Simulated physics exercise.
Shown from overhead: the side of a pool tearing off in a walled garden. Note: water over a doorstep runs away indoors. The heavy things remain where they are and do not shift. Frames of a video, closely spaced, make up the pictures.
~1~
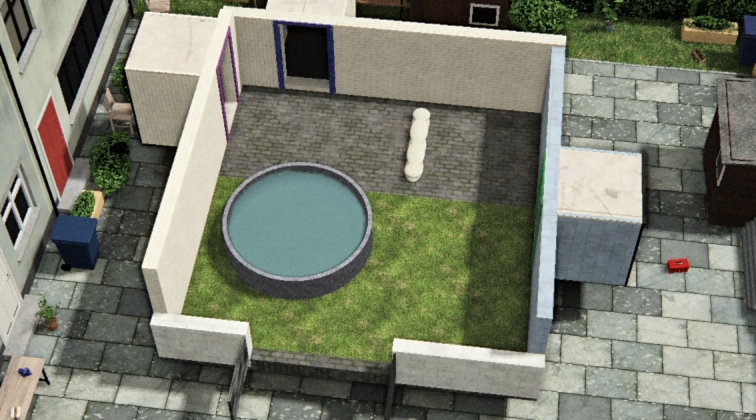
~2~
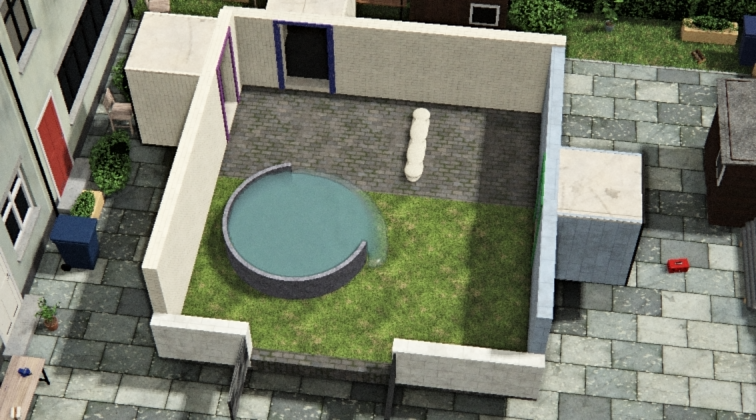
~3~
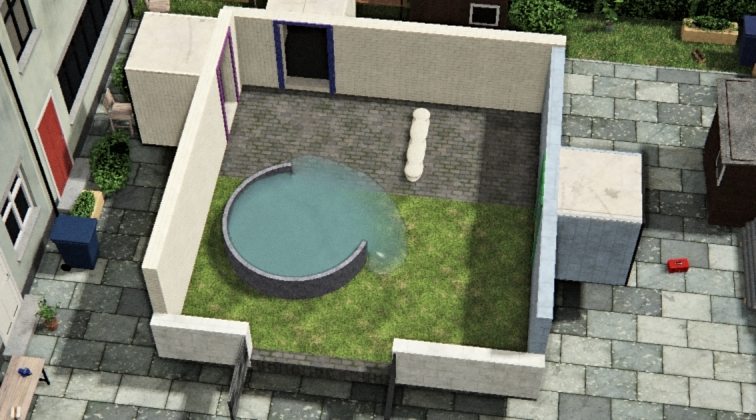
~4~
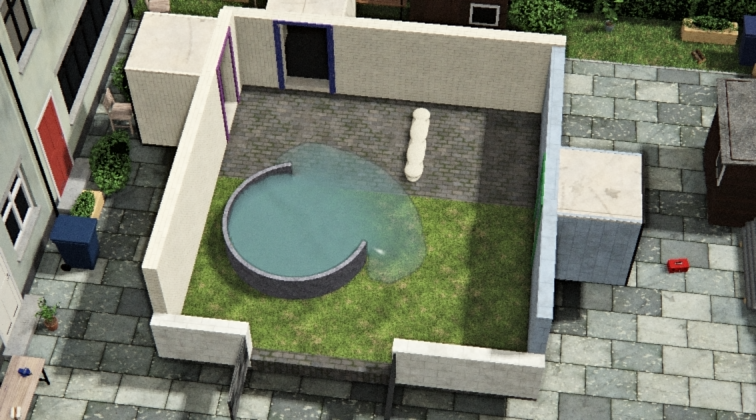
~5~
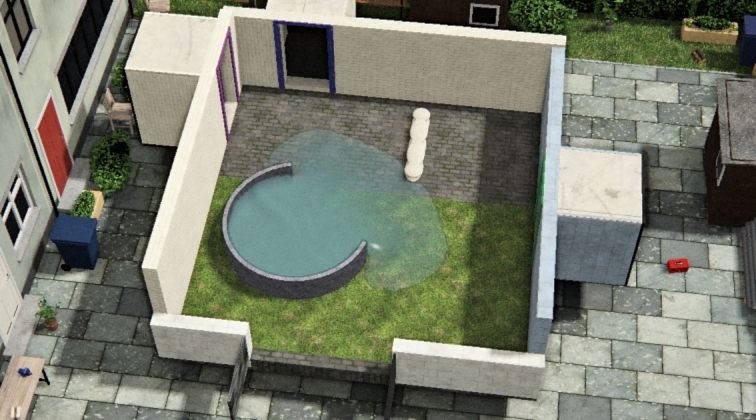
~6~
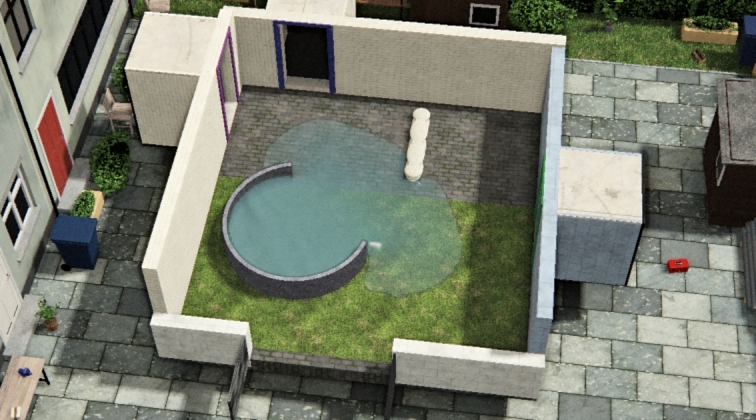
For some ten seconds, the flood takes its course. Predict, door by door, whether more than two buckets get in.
My prediction: Blue door: Never surpasses it; purple door: Surpasses it; green door: Never surpasses it.
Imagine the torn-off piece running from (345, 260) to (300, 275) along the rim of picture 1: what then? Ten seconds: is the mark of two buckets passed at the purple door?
Result for the purple door: It lets in too little.
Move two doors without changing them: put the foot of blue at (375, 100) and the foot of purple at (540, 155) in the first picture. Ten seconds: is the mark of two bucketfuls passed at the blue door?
Result: Blue door rises above.
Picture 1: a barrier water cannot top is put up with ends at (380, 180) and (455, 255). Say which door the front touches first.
It's the door marked blue.
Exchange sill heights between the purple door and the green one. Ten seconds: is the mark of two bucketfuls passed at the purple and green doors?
I'd put it this way: Purple remains within bounds and green exceeds the threshold.
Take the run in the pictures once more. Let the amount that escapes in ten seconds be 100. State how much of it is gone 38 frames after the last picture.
Near 35 in a hundred.
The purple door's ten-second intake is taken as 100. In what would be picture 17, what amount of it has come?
About 0 %.
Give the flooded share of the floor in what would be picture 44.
Around 80 percent.
A moment on, water covers 40 % of the floor; the blue door wet at the sill, nothing in, the purple door not reached, the green door not reached.
Next, water covers 55 % of the floor; the blue door under two buckets in, the purple door wet at the sill, nothing in, the green door wet at the sill, nothing in.
Then, water covers 65 % of the floor; the blue door under two buckets in, the purple door wet at the sill, nothing in, the green door wet at the sill, nothing in.
Later, water covers 80 % of the floor; the blue door under two buckets in, the purple door over two buckets in, the green door wet at the sill, nothing in.
In the end, water covers 95 % of the floor; the blue door under two buckets in, the purple door over two buckets in, the green door wet at the sill, nothing in.
